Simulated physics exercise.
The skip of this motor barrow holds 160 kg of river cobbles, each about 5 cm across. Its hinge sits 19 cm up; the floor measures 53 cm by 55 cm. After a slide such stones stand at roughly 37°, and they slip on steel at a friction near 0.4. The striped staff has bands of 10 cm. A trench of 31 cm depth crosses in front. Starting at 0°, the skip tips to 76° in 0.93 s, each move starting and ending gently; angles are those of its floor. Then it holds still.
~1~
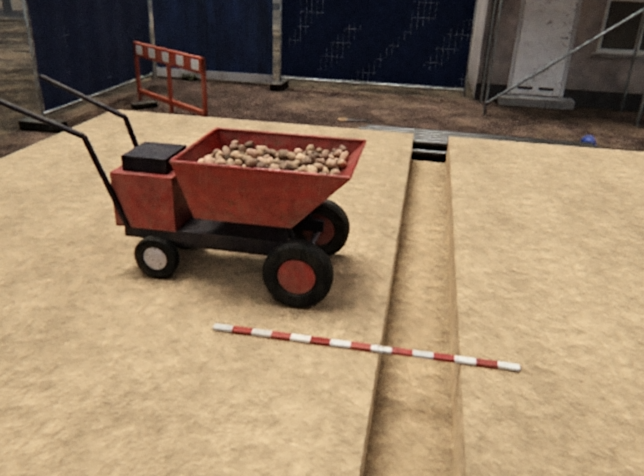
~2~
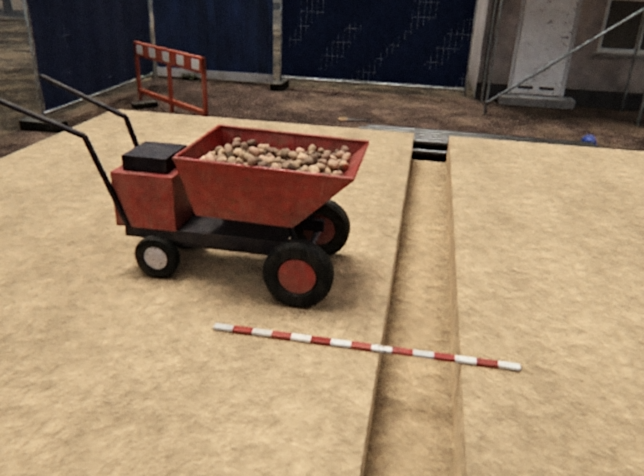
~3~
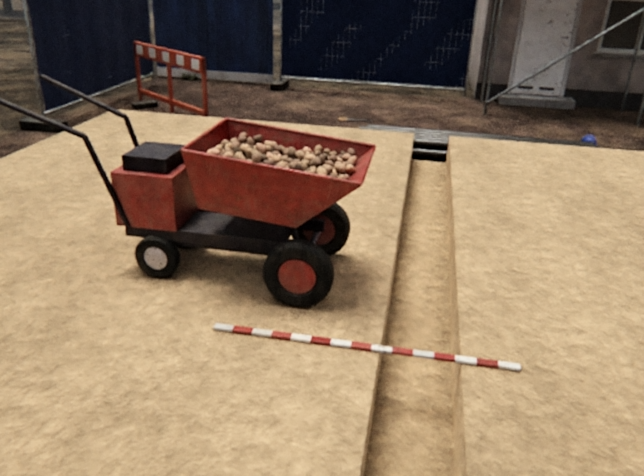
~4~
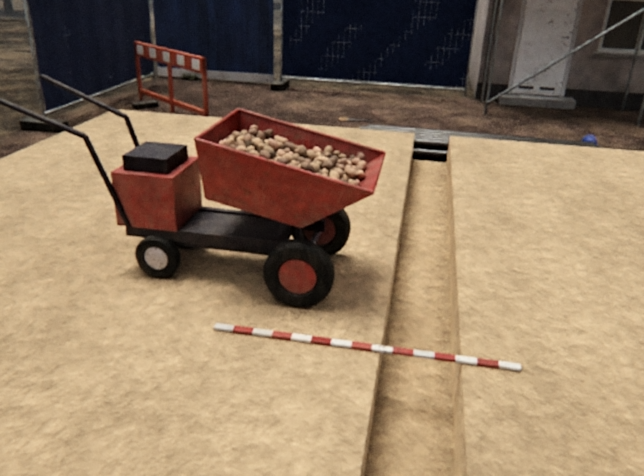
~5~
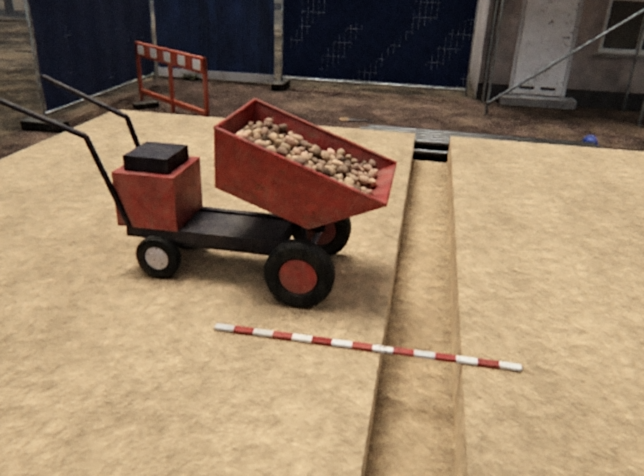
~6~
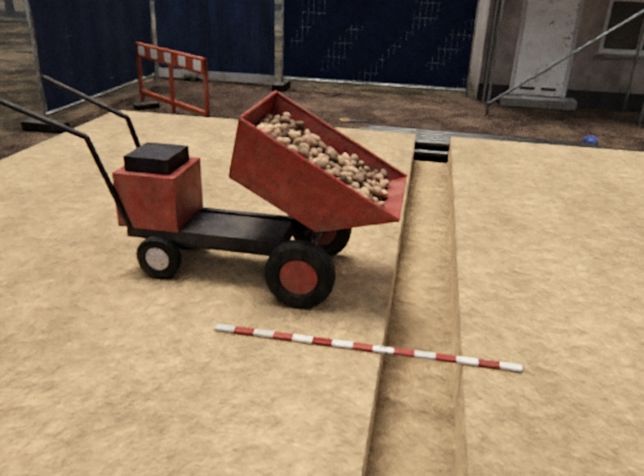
The red skip of a motor barrow, loaded with rounded stones, sits level beside a narrow trench in sandy ground, then begins to tilt slowly forward. Its rear rises off the dark chassis and its lip lowers to the right, the slope growing steeper while the wheels stay still.
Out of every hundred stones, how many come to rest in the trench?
About 71 per cent.
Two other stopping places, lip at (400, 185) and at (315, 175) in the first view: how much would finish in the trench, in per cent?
About 5 and 100 per cent.
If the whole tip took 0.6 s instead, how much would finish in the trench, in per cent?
It would be near 60 per cent.
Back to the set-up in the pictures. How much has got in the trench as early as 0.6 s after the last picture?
Some 35 per cent.
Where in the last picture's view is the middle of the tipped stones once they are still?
Around (440, 323).
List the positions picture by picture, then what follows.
The first frame shows lip at (350, 178), floor tilted 0°, highest stones at (275, 155).
The second frame shows lip at (353, 180), floor tilted 2°, highest stones at (277, 154).
The third frame shows lip at (361, 185), floor tilted 6°, highest stones at (252, 147).
In the fourth frame, the skip is at 12°, its lip at (373, 193); the top of the load is at (245, 136).
In the fifth frame, the skip is at 20°, its lip at (387, 205); the top of the load is at (258, 128).
The sixth frame shows lip at (399, 221), floor tilted 29°, highest stones at (276, 122).
Then, 0.3 s after the last picture the floor is at 64°, 100 % in the skip; the foremost stones are at (426, 257).
Then, 0.6 s after the last picture the floor is at 76°, 49 % in the skip, 36 % in the trench, 15 % past the trench; the foremost stones are at (510, 300).
Then, 1.0 s after the last picture the floor is at 76°, 7 % in the skip, 64 % in the trench, 29 % past the trench; the foremost stones are at (623, 301).
Then, 2.9 s after the last picture the floor is at 76°, 0 % in the skip, 71 % in the trench, 29 % past the trench; the foremost stones are past the picture's edge.
